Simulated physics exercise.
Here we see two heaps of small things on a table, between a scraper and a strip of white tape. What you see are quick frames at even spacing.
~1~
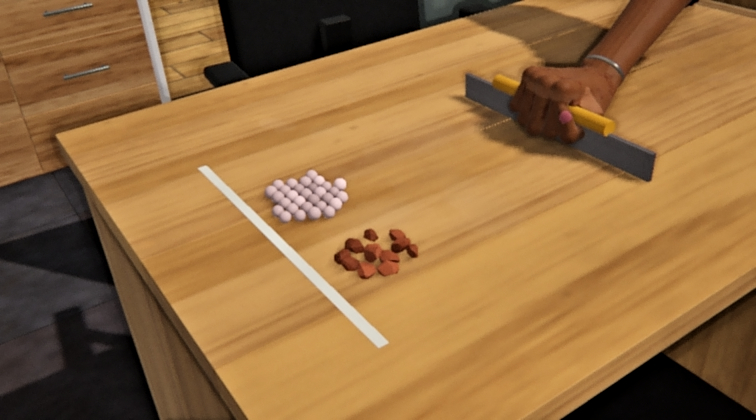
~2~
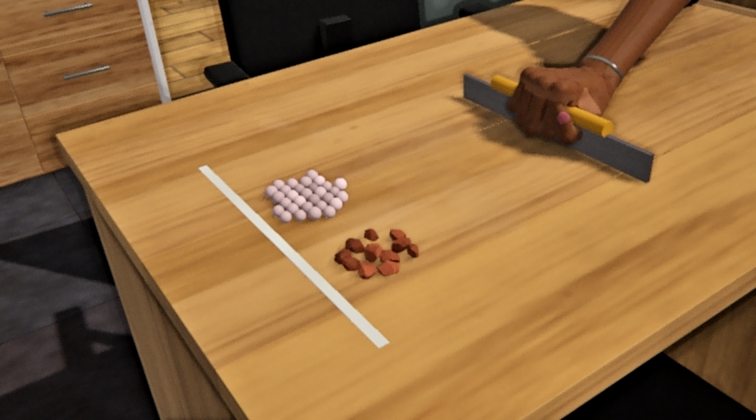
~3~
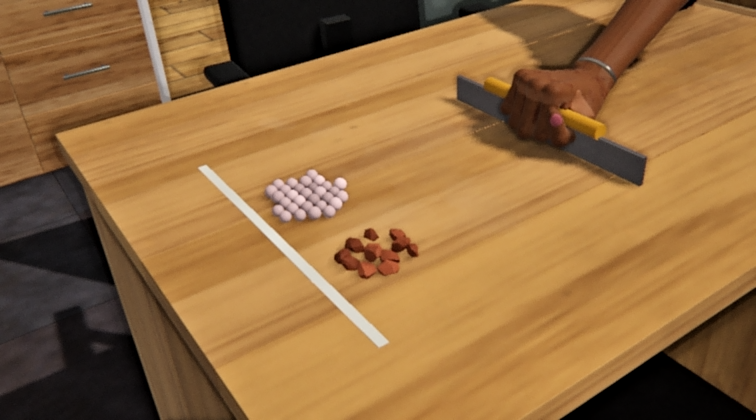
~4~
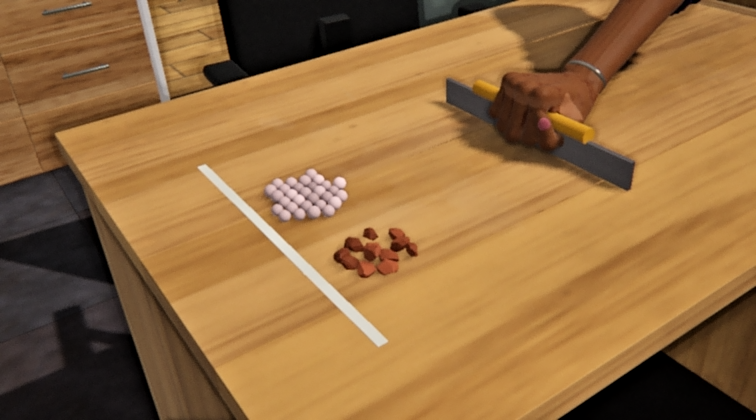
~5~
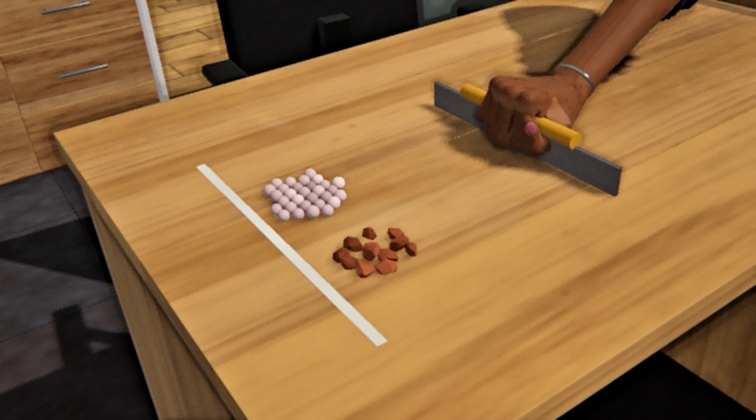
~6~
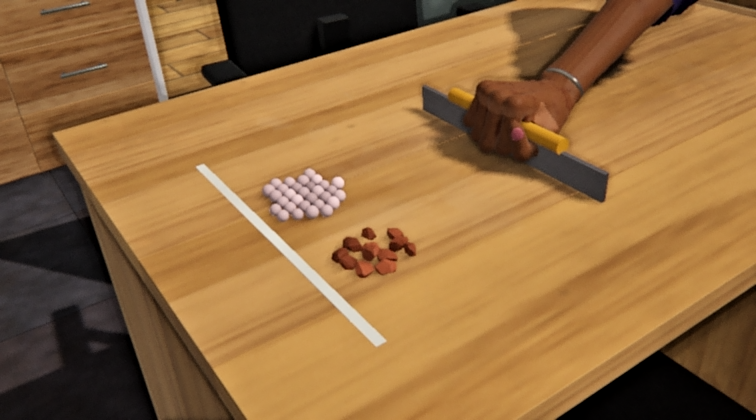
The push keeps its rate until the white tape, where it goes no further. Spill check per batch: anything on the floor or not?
Front batch - none on the floor; back batch - some on the floor.
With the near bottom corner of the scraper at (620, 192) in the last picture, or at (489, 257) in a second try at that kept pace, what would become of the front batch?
The first time it holds its place; the next time it has bits go over.
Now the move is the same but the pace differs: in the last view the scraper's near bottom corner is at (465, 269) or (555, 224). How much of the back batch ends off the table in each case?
Roughly 100 % and 100 %.
Then, 0.50 s past the last view, scraper still moving, near (392, 167); front batch all on the table, its front near (340, 255); back batch all on the table, its front near (276, 210).
Then, 1.02 s past the last view, scraper stopped at the white tape; front batch all on the table, its front near (264, 302); back batch all on the table, its front near (184, 227).
Then, 1.30 s past the last view, scraper stopped at the white tape; front batch all on the table, its front near (262, 303); back batch a stray few over the edge.
Finally, scraper stopped at the white tape; front batch all on the table, its front near (262, 303); back batch all over the edge.
